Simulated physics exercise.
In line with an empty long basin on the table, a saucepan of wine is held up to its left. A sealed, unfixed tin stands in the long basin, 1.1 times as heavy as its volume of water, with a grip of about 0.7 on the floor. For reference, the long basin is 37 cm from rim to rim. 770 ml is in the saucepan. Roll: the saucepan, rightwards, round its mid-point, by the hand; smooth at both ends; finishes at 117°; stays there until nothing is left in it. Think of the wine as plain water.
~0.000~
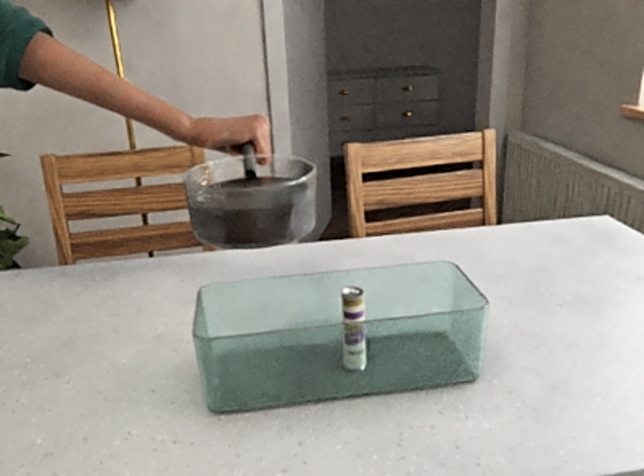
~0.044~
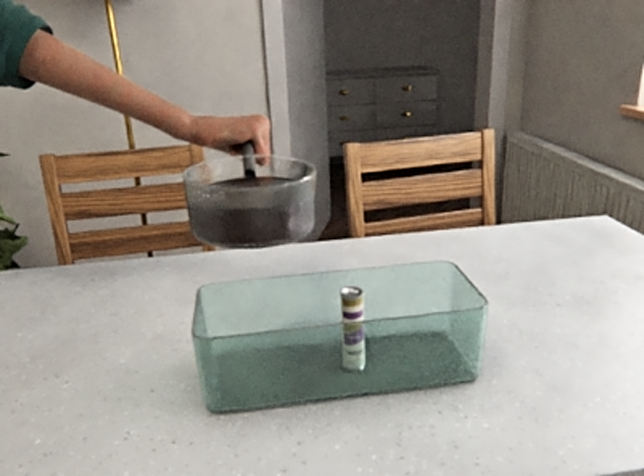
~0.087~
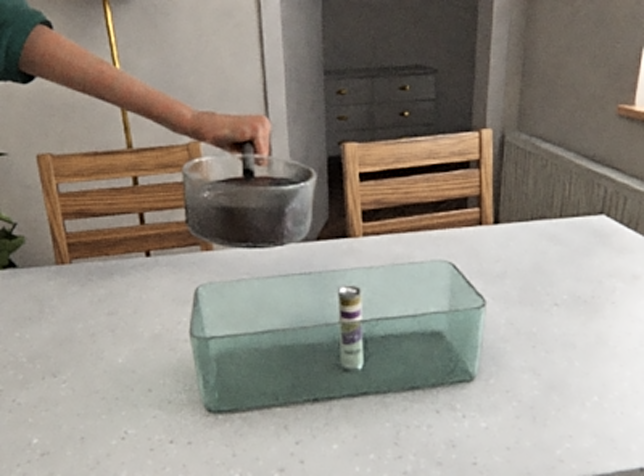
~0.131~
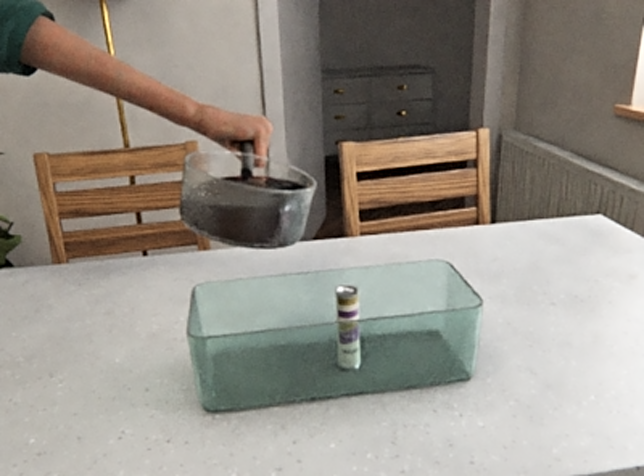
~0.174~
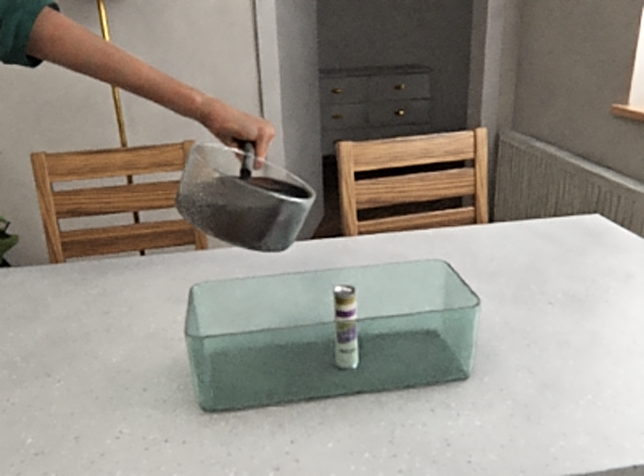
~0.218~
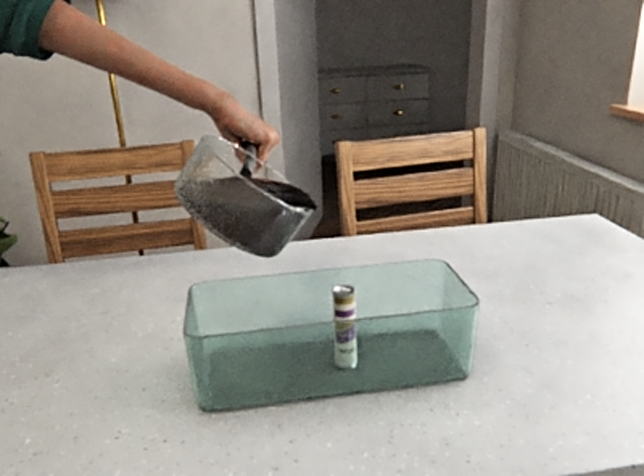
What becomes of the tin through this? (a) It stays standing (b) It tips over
b.
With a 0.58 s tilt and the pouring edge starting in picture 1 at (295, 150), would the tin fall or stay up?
It tumbles.
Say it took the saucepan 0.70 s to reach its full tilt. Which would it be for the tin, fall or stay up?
Well, the tin simply tips.
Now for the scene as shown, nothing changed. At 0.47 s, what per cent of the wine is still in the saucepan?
14 %.
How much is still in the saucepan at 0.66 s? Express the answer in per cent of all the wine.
Close to 1 percent of the total.
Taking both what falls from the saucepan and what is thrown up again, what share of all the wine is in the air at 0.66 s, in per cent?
About 5 per cent.
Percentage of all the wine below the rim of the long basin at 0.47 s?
About 42%.
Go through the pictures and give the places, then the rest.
In the first frame, it leans 0°; its right rim is at (314, 168); the wine meets the walls at (190, 197) and (312, 187); the long basin's rim runs from (196, 312) to (471, 283); the tin's top is at (353, 295).
In the second frame, it leans 2°; its right rim is at (314, 169); the wine meets the walls at (189, 196) and (311, 187).
In the third frame, it leans 7°; its right rim is at (314, 174); the wine meets the walls at (187, 194) and (311, 188).
In the fourth frame, it leans 15°; its right rim is at (314, 183); the wine meets the walls at (184, 192) and (309, 189).
In the fifth frame, it leans 26°; its right rim is at (313, 195); the wine meets the walls at (180, 189) and (309, 191).
In the sixth frame, it leans 39°; its right rim is at (310, 209); the wine meets the walls at (178, 183) and (301, 195); 2 per cent is over the edge.
By 0.47 s the tilt is 110° and 13 per cent is still to pour; the tin stands where it began.
By 0.66 s the tilt is 117° and 1 per cent is still to pour; the tin leans 7°.
By 0.85 s the tilt is 117° and 0 per cent is still to pour; the tin leans 51°.
By 1.06 s the tilt is 117° and 0 per cent is still to pour; the tin lies on its side.
At rest the tin lies on its side.
